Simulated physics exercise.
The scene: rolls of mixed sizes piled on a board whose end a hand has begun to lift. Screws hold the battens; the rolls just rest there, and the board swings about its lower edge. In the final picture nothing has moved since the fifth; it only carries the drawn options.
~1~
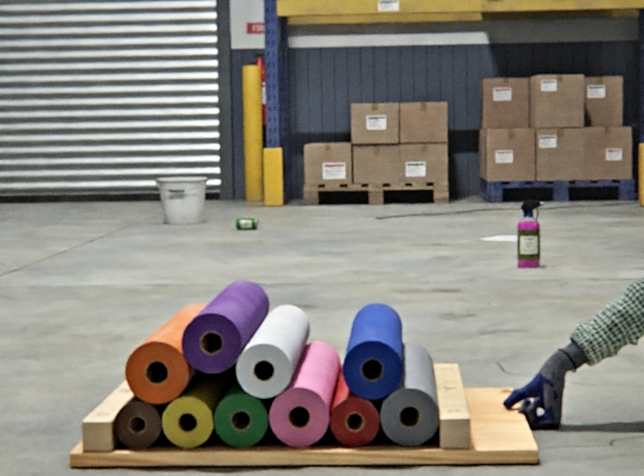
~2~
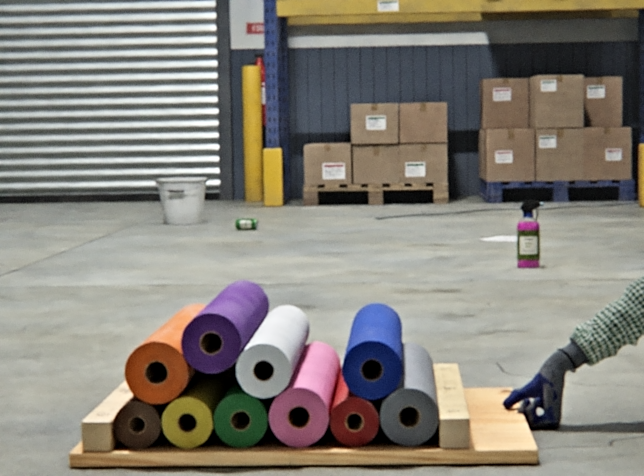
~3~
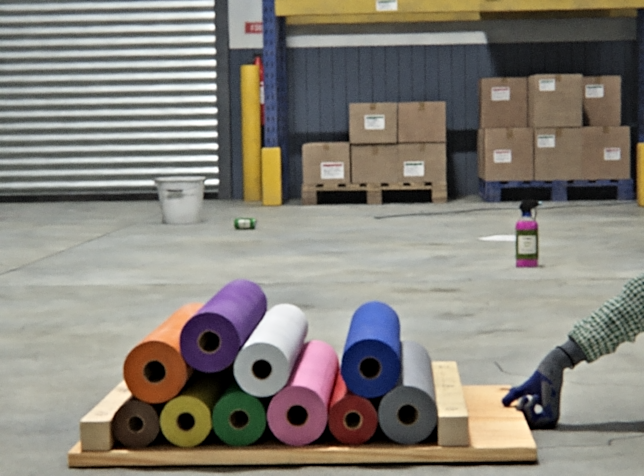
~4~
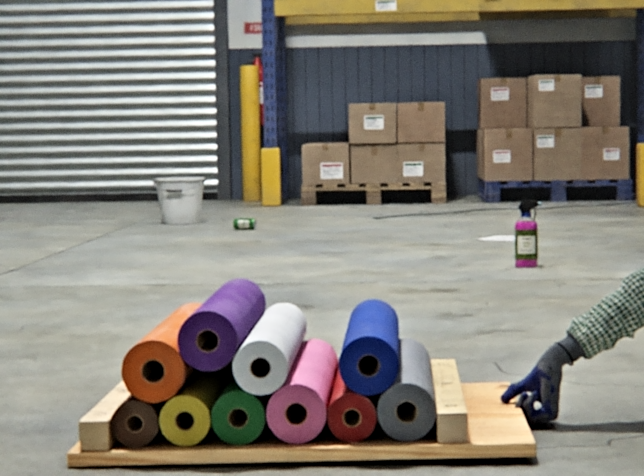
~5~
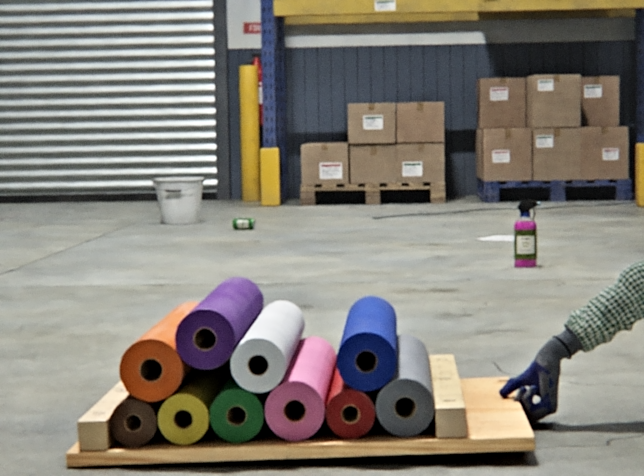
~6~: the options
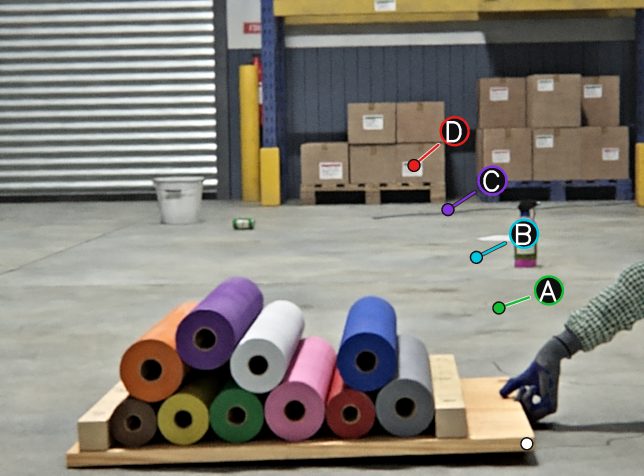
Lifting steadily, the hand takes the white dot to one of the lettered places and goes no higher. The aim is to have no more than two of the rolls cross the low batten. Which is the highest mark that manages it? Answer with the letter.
At most to A.
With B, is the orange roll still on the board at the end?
No.
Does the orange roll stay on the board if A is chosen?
No, with A.
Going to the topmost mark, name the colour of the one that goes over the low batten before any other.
It is the orange one.
On the copy, A at (499, 308); B at (476, 258); C at (448, 210); D at (414, 165); the white dot at (527, 444).
On A. First, board at 15°.
Then, board at 19°.
Finally, board at 19°, two over the low batten (orange, purple).
By contrast, B four over the low batten (white, orange, blue, purple); C four over the low batten (white, orange, blue, purple); D four over the low batten (white, orange, blue, purple).
